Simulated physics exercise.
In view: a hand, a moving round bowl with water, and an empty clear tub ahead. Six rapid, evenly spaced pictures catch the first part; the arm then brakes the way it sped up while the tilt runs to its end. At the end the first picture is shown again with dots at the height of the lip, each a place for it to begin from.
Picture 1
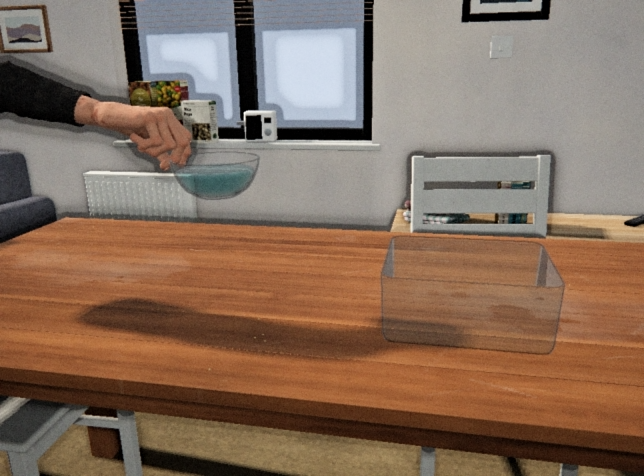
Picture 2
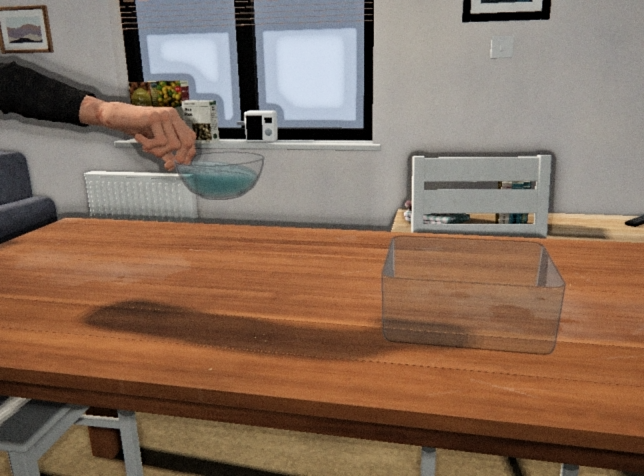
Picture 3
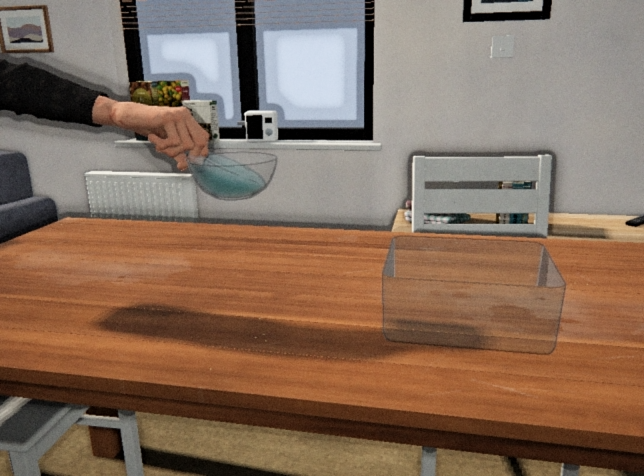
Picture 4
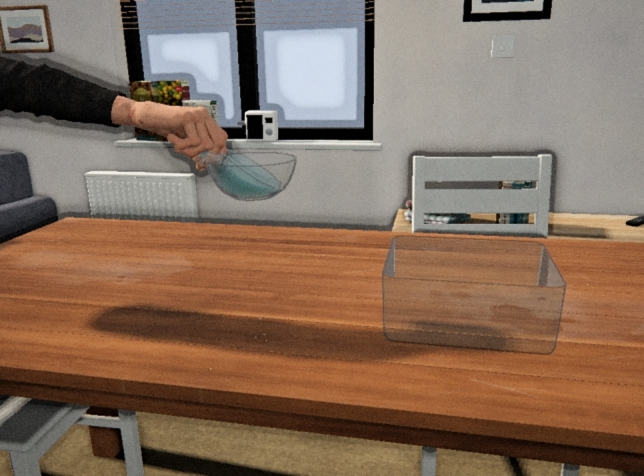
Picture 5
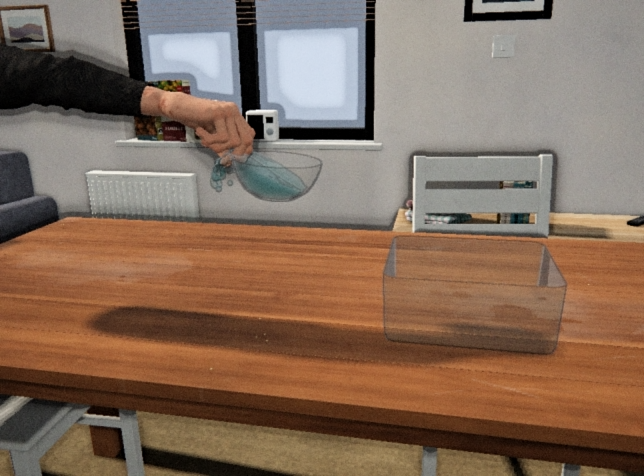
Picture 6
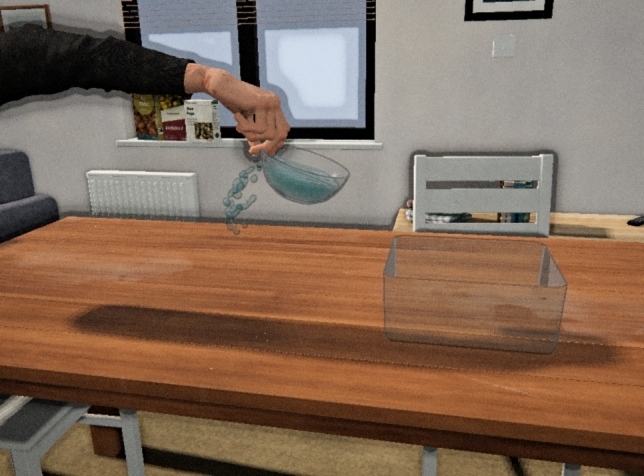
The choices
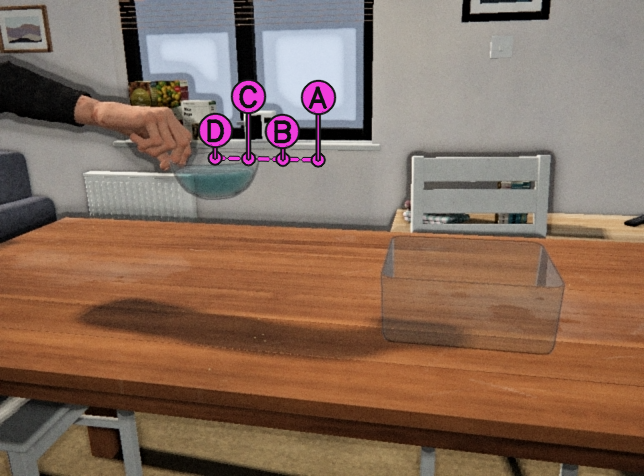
In a room with a wooden table, a hand holds a clear round bowl of bluish water to the left of an empty clear tub. The hand carries the bowl rightward, and water slops over its left rim. The bowl then tilts, with droplets falling behind it toward the table.
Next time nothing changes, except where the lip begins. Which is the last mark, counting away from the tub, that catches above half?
It is D.
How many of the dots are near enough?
All four.
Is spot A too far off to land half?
No, not at all.
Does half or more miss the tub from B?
No, not at all.
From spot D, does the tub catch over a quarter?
Yes, it does.
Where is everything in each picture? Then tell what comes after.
Upright, lip at (255, 158); tub from (382, 338) to (554, 353); nothing has left yet.
Upright, lip at (260, 159); nothing has left yet.
Upright, lip at (274, 159); water is over the rim, down to (197, 157).
Upright, lip at (293, 159); water is over the rim, down to (211, 164).
Tipped about 5°, lip at (320, 163); water is over the rim, down to (224, 187).
Tipped about 19°, lip at (348, 175); water is over the rim, down to (242, 230).
On the marked copy, A at (318, 159); B at (282, 159); C at (248, 158); D at (215, 158).
With A, about 67 % lands in the tub, 11 % falls short and 22 % goes beside or beyond.
With B, about 78 % lands in the tub, 16 % falls short and 6 % goes beside or beyond.
With C, about 73 % lands in the tub, 16 % falls short and 12 % goes beside or beyond.
With D, about 66 % lands in the tub, 24 % falls short and 10 % goes beside or beyond.
